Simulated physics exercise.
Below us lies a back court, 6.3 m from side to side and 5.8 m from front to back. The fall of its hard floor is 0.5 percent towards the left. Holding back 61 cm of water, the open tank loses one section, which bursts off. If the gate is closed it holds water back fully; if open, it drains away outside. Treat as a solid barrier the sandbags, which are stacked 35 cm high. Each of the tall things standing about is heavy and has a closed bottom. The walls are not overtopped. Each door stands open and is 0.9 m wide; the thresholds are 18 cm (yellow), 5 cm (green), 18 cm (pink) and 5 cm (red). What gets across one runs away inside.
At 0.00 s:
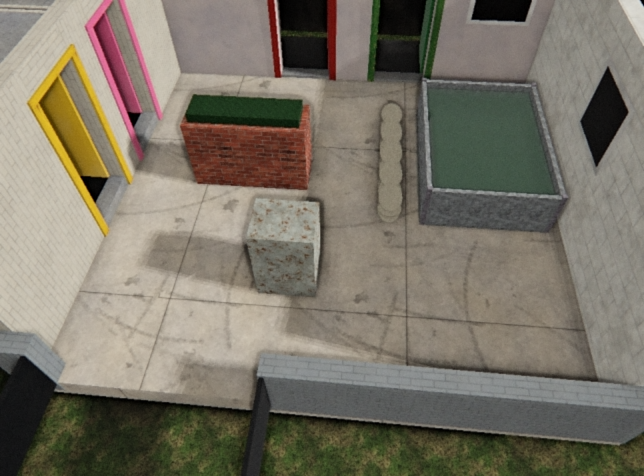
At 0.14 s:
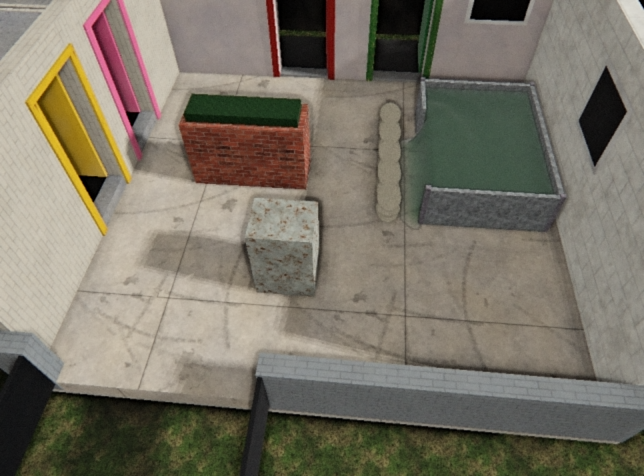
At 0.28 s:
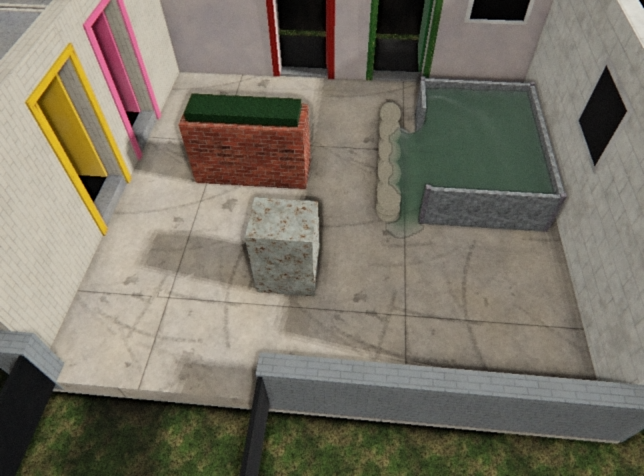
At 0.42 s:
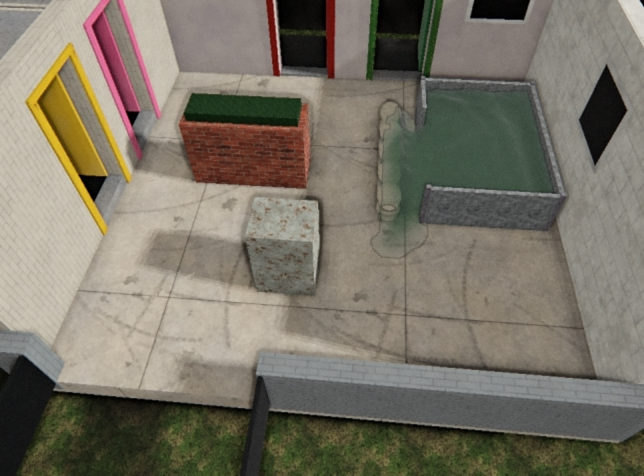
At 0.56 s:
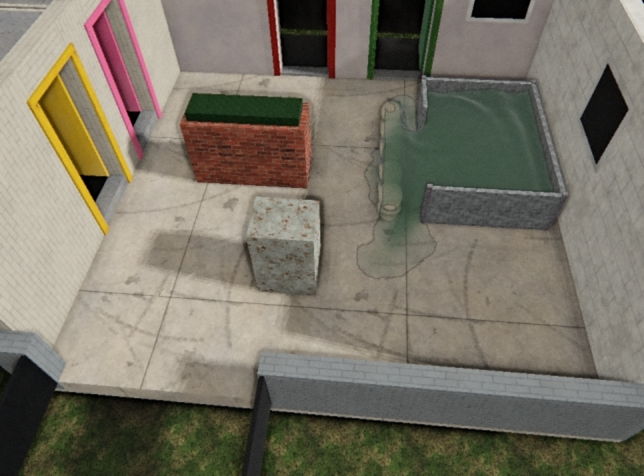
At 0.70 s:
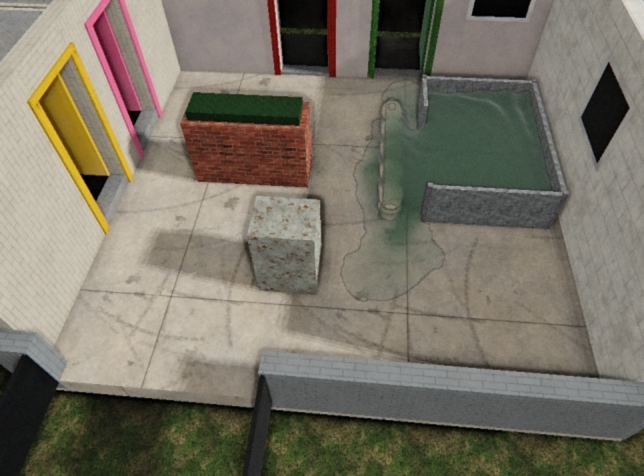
Green water pours from the tank's open left side, passes the sandbags and spreads across the floor.
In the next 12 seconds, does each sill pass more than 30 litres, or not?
In the end the yellow door undershoots the limit, the green door overshoots the limit, the pink door undershoots the limit, the red door undershoots the limit.
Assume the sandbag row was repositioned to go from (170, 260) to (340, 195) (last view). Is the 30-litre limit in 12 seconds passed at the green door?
Then, at green, the limit is respected.
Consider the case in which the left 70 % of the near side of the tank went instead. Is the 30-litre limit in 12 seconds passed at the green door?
In that case, green door: Less than that.
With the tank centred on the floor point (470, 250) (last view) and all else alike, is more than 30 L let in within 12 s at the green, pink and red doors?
So the green door keeps within it, the pink door keeps within it and the red door keeps within it.
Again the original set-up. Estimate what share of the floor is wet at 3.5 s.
Roughly 60 % of the floor is wet.
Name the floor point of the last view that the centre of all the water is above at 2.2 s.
The water's centre sits at about (438, 183).
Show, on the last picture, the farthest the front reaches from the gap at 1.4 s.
(339, 383).
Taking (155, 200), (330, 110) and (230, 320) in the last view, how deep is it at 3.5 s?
Depths: About 1, 2 and 2 centimetres.
After 1.4 s water covers 35 % of the floor and is deepest (50 cm) near (402, 198); yellow door not reached, green door 9 cm at the sill, 20 L in, pink door not reached, red door not reached.
After 2.2 s water covers 50 % of the floor and is deepest (35 cm) near (402, 164); yellow door not reached, green door 8 cm at the sill, 87 L in, pink door not reached, red door 2 cm at the sill, 0 L in.
After 3.5 s water covers 60 % of the floor and is deepest (36 cm) near (402, 156); yellow door not reached, green door 9 cm at the sill, 153 L in, pink door 1 cm at the sill, 0 L in, red door 3 cm at the sill, 0 L in.
After 7.0 s water covers 75 % of the floor and is deepest (22 cm) near (402, 207); yellow door 3 cm at the sill, 0 L in, green door 10 cm at the sill, 285 L in, pink door 5 cm at the sill, 0 L in, red door 2 cm at the sill, 0 L in.
After 12.0 s water covers 95 % of the floor and is deepest (14 cm) near (402, 172); yellow door 5 cm at the sill, 0 L in, green door 9 cm at the sill, 371 L in, pink door 4 cm at the sill, 0 L in, red door 2 cm at the sill, 0 L in.
